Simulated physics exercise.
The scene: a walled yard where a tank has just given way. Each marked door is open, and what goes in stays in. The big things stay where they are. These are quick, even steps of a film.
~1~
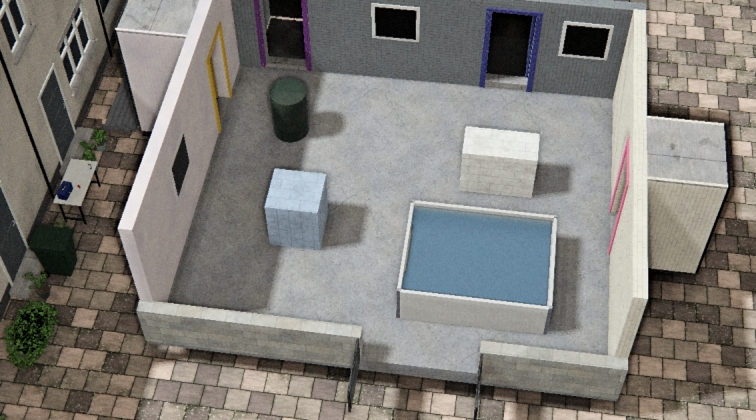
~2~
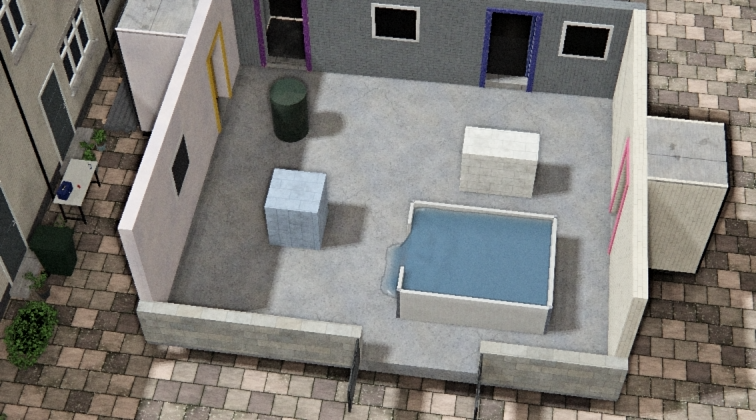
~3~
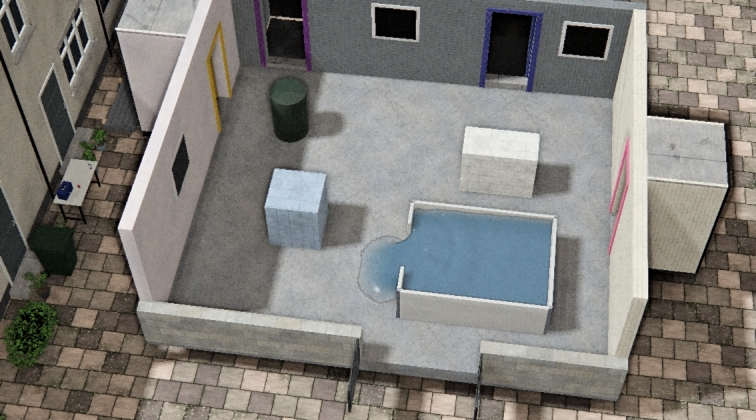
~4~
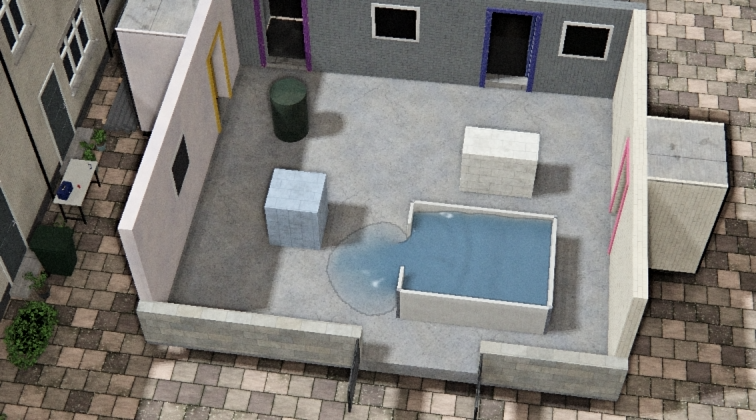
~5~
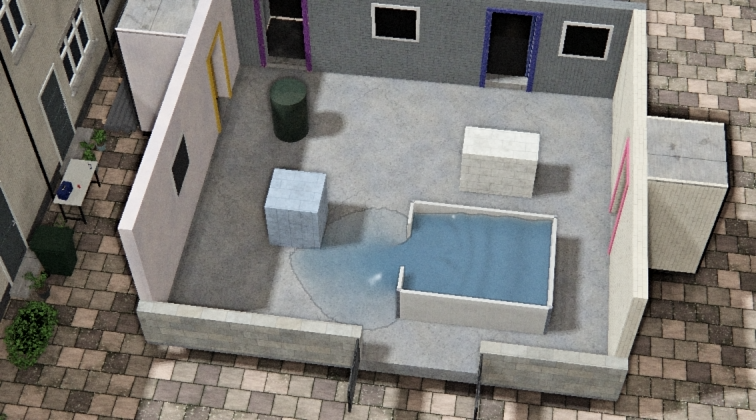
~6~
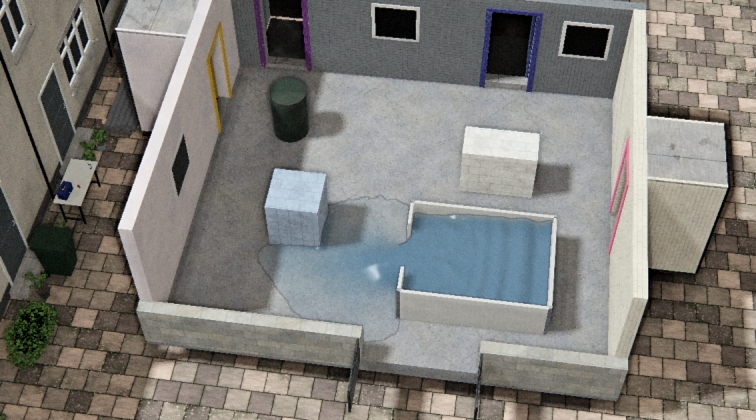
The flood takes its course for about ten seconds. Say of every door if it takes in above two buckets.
The purple door lets in a lot; the pink door admits no more than that; the yellow door lets in a lot; the blue door admits no more than that.
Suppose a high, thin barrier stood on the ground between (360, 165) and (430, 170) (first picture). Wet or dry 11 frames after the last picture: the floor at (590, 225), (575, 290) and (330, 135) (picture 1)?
One after the other: No water, no water, covered.
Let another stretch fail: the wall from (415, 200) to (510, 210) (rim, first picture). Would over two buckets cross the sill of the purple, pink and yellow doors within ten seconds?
Then: The purple one passes that mark; the pink one is over; the yellow one takes more.
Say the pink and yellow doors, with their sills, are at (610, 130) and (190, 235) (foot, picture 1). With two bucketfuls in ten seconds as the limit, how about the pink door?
One by one: Pink stays under.
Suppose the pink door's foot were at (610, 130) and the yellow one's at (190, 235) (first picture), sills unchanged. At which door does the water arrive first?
It is the yellow one.
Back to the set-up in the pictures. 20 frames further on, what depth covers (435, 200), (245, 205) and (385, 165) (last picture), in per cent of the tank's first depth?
In turn 0, 8 and 4 in a hundred.
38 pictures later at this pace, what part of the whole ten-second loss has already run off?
Close to 20 %.
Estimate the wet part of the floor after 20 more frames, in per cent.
About 50 per cent.
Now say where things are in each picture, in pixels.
In the first frame, still water in the tank at (479, 255).
In the second frame, water pours out at (407, 262) and has run to (393, 249).
In the third frame, the front is at (367, 251), out from the gap at (407, 263).
In the fourth frame, the front is at (336, 253), out from the gap at (407, 264).
In the fifth frame, water pours out at (407, 264) and has run to (298, 254).
In the sixth frame, water pours out at (407, 263) and has run to (264, 253).
A moment on, water covers 25 % of the floor; the purple door not reached, the pink door not reached, the yellow door not reached, the blue door not reached.
Next, water covers 35 % of the floor; the purple door not reached, the pink door not reached, the yellow door not reached, the blue door not reached.
Then, water covers 50 % of the floor; the purple door wet at the sill, nothing in, the pink door not reached, the yellow door wet at the sill, nothing in, the blue door not reached.
Later, water covers 70 % of the floor; the purple door over two buckets in, the pink door not reached, the yellow door over two buckets in, the blue door wet at the sill, nothing in.
In the end, water covers 90 % of the floor; the purple door far over two buckets in, the pink door not reached, the yellow door far over two buckets in, the blue door wet at the sill, nothing in.
